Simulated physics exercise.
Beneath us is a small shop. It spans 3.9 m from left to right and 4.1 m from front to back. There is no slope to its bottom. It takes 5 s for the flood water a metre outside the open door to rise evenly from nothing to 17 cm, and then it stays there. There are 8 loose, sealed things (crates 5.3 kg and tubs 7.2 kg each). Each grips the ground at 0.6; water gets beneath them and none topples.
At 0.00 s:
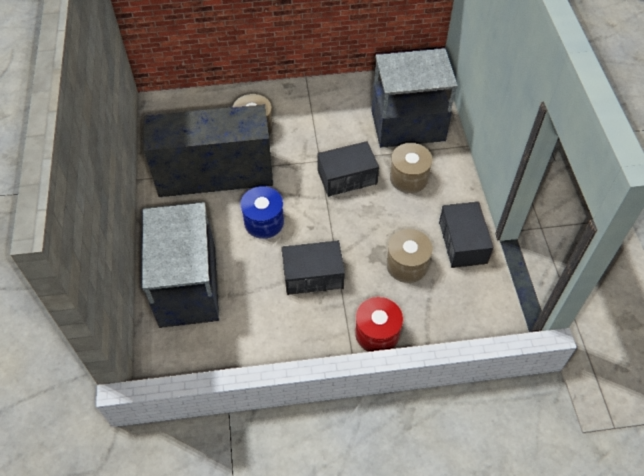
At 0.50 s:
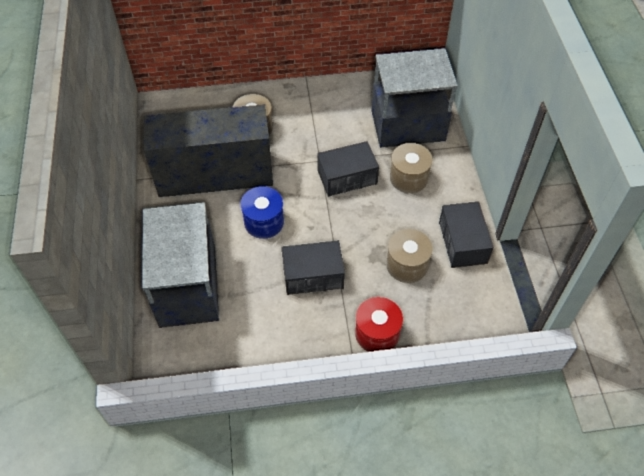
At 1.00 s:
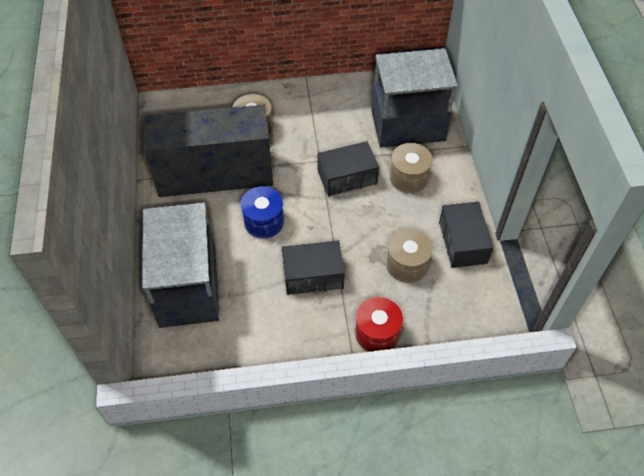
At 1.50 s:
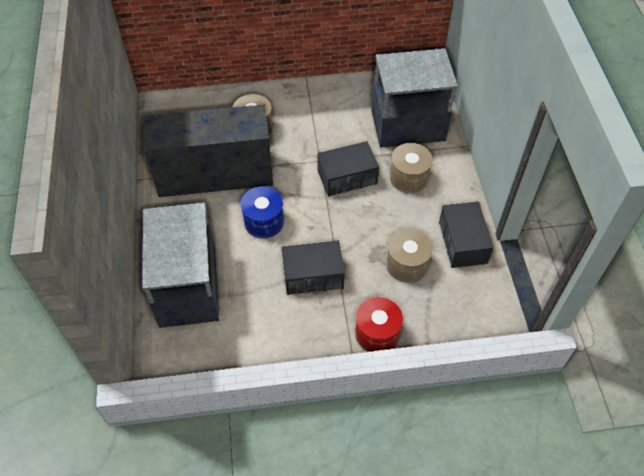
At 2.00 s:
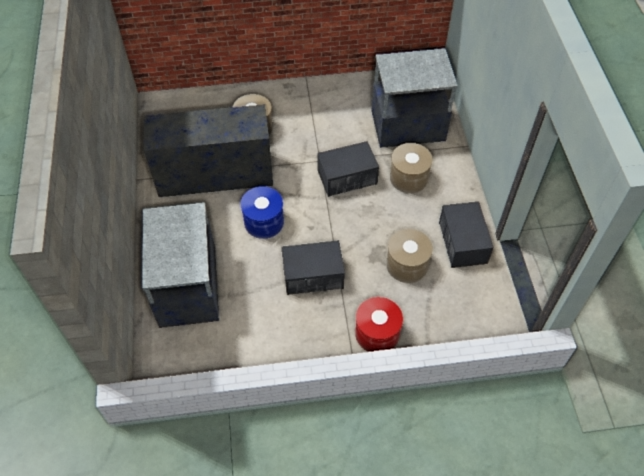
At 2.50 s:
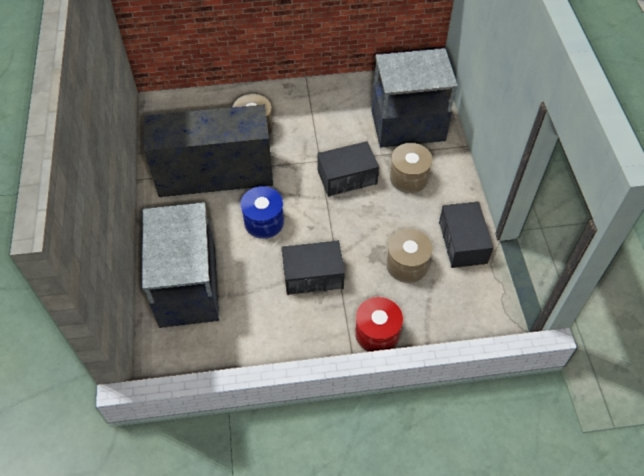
Greenish water spreads over the ground outside, then reaches the doorway of the small shop.
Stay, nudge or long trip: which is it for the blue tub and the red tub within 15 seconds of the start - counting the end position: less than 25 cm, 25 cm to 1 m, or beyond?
The blue tub covers a big distance, and the red tub covers a big distance.
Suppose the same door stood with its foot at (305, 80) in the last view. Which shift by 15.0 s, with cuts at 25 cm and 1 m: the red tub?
So the red tub is well away by then.
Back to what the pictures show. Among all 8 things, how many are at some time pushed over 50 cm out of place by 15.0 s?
My count gives 6.
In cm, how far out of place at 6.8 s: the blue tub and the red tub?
Close to 0 and 150 centimetres by then.
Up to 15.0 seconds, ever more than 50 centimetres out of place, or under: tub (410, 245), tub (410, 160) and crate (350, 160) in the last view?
In that order: Above, below, above.
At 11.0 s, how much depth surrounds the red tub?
Around 11 cm.
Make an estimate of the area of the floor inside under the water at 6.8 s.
I'd put it close to 8.5 m2.
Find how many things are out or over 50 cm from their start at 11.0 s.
Tally at that time: 6.
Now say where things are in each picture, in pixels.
In the first frame, the blue tub at (262, 203) rests on the ground; the red tub at (379, 318), on the bottom; water covers 0.0 m2; 0 of 8 have shifted.
In the second frame, the blue tub at (262, 203), on the bottom; the red tub at (379, 318), on the bottom; 0.0 m2 under water; 0 of 8 have shifted.
In the third frame, the blue tub at (262, 203) rests on the ground; the red tub at (379, 318) rests on the ground; 0.0 m2 under water; 0 of 8 have shifted.
In the fourth frame, the blue tub at (262, 203), on the bottom; the red tub at (379, 318) rests on the ground; 0.0 m2 under water; 0 of 8 have shifted.
In the fifth frame, the blue tub at (262, 203) rests on the ground; the red tub at (379, 318) rests on the ground; water covers 0.0 m2; 0 of 8 have shifted.
In the sixth frame, the blue tub at (262, 203), on the bottom; the red tub at (379, 318), on the bottom; 0.1 m2 under water; 0 of 8 have shifted.
After 3.5 s the blue tub is near (262, 203), 0.0 m from its start, aground; the red tub is near (379, 318), 0.0 m from its start, aground; 0 afloat.
After 6.8 s the blue tub is near (262, 203), 0.0 m from its start, aground; the red tub is near (208, 331), 1.6 m from its start, aground; 1 afloat.
After 11.0 s the blue tub is near (305, 161), 0.7 m from its start, afloat; the red tub is near (148, 329), 2.2 m from its start, afloat; 4 afloat.
After 15.0 s the blue tub is near (351, 87), 1.9 m from its start, afloat; the red tub is near (147, 328), 2.2 m from its start, afloat; 7 afloat.
